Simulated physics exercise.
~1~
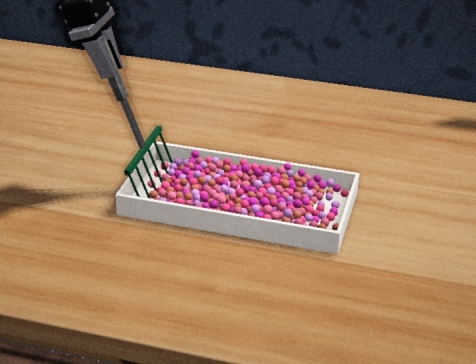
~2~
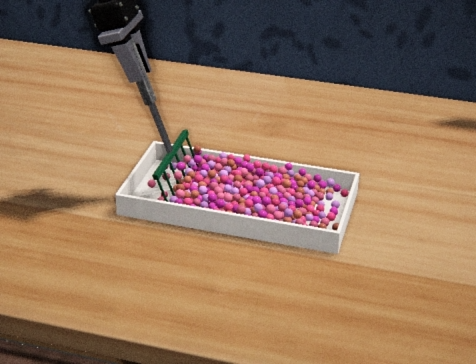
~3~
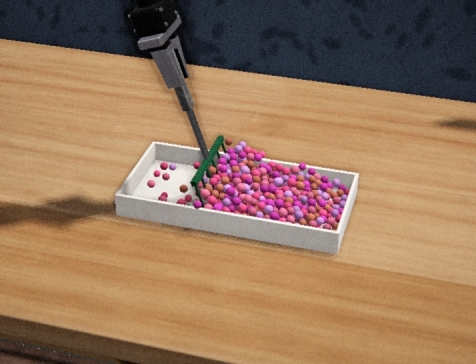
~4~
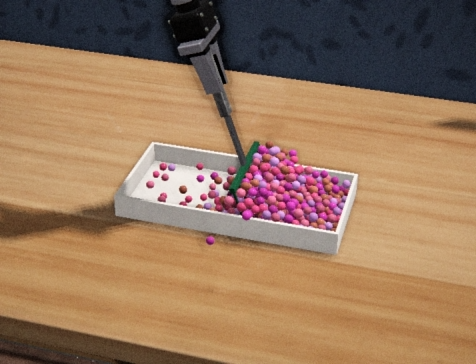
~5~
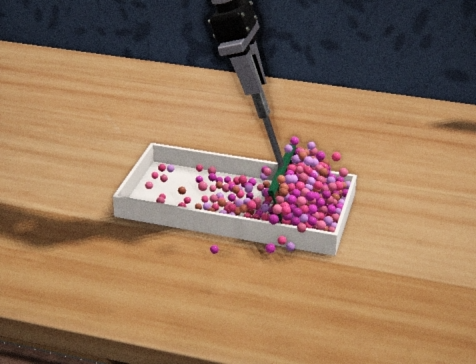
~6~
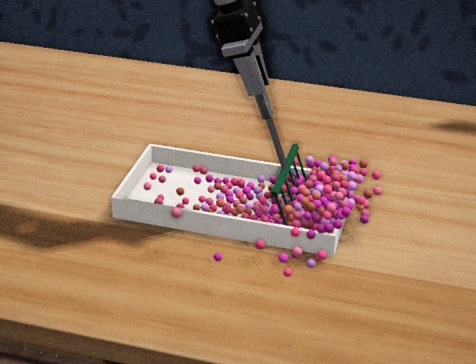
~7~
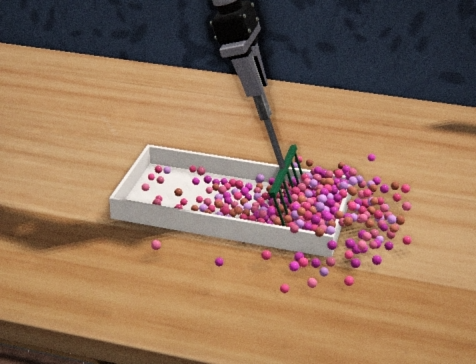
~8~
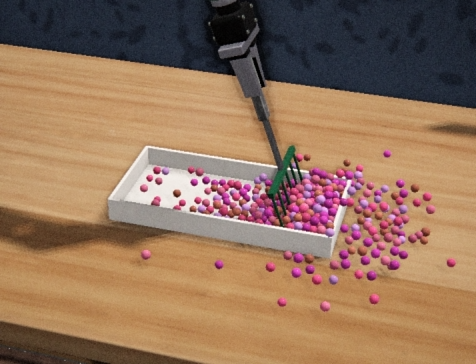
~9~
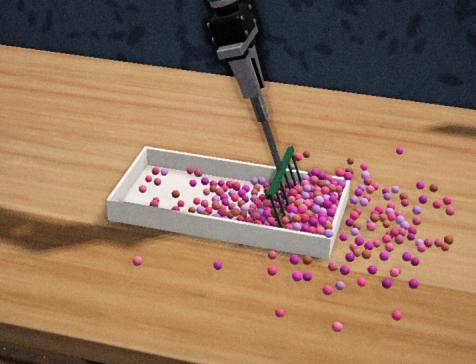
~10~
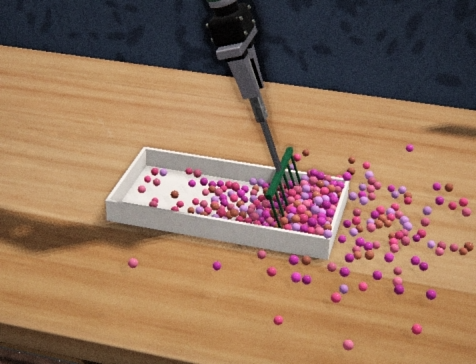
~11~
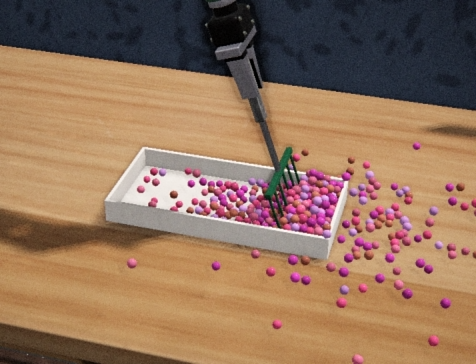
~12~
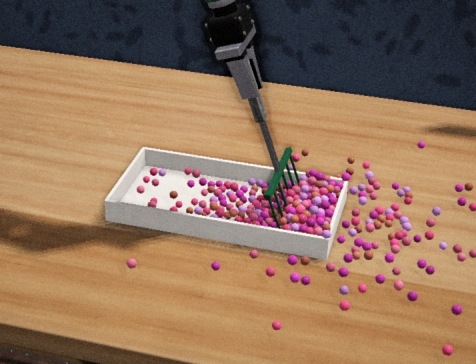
A robotic arm sweeps a green fork rightward through a white tray of small pink, purple and orange balls, heaping them against the far end until many spill over onto the wooden table and scatter, while most remain in the tray beside the stopped fork.
